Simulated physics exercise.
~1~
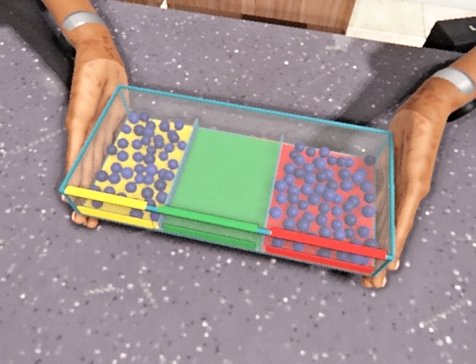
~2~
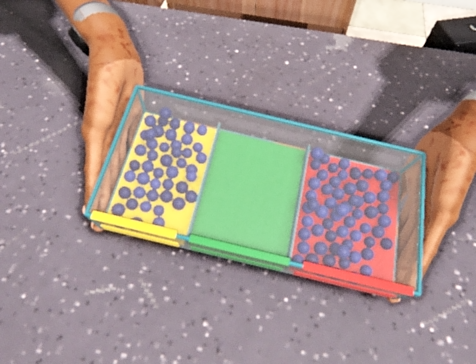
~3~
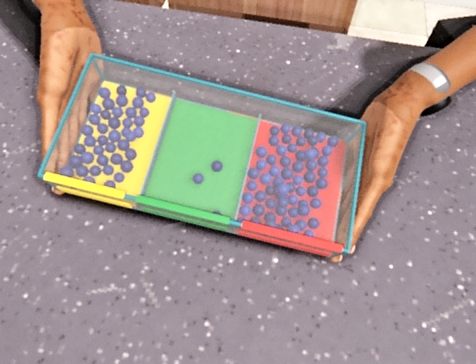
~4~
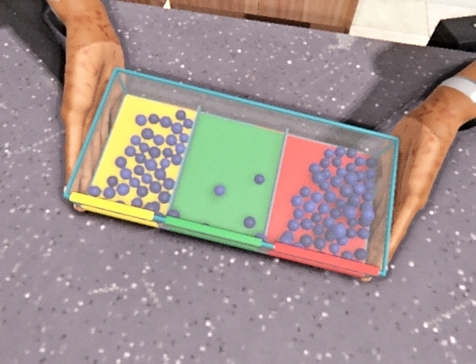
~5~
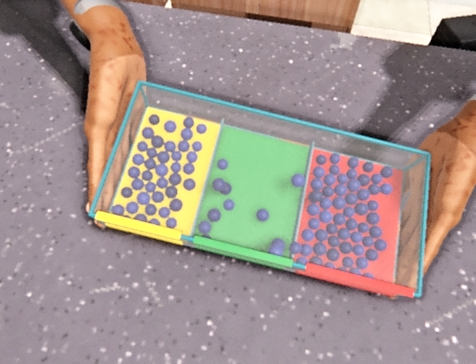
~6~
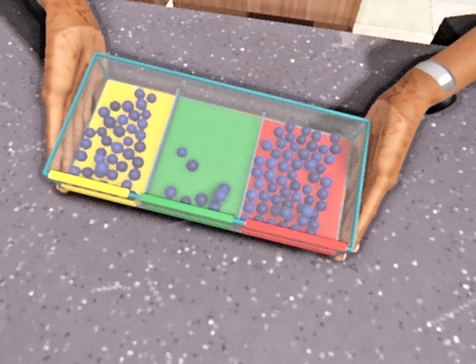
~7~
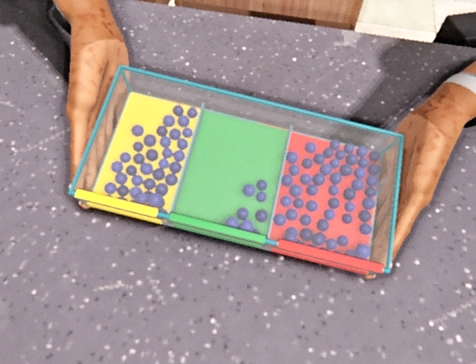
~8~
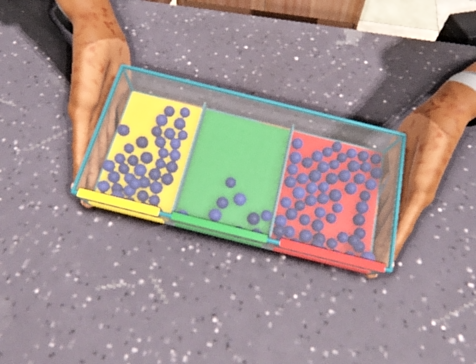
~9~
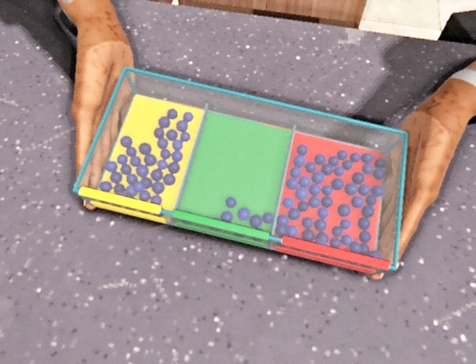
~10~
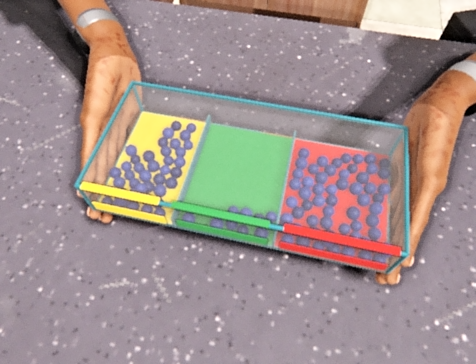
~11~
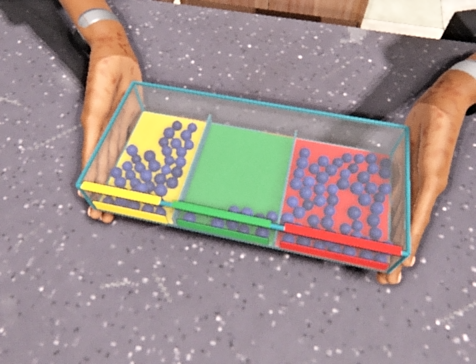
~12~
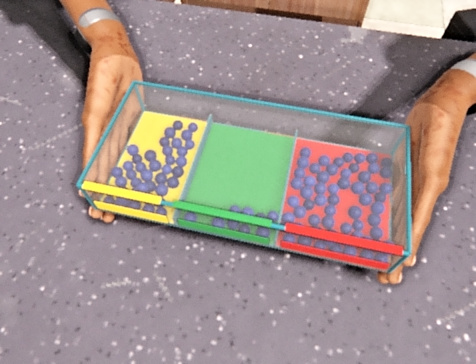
On a speckled gray counter, two hands shook a clear box of blueberries back and forth at a tilt, and a few rolled into the empty green middle section before the box was leveled, leaving most in red, fewer in yellow and only a handful in green.
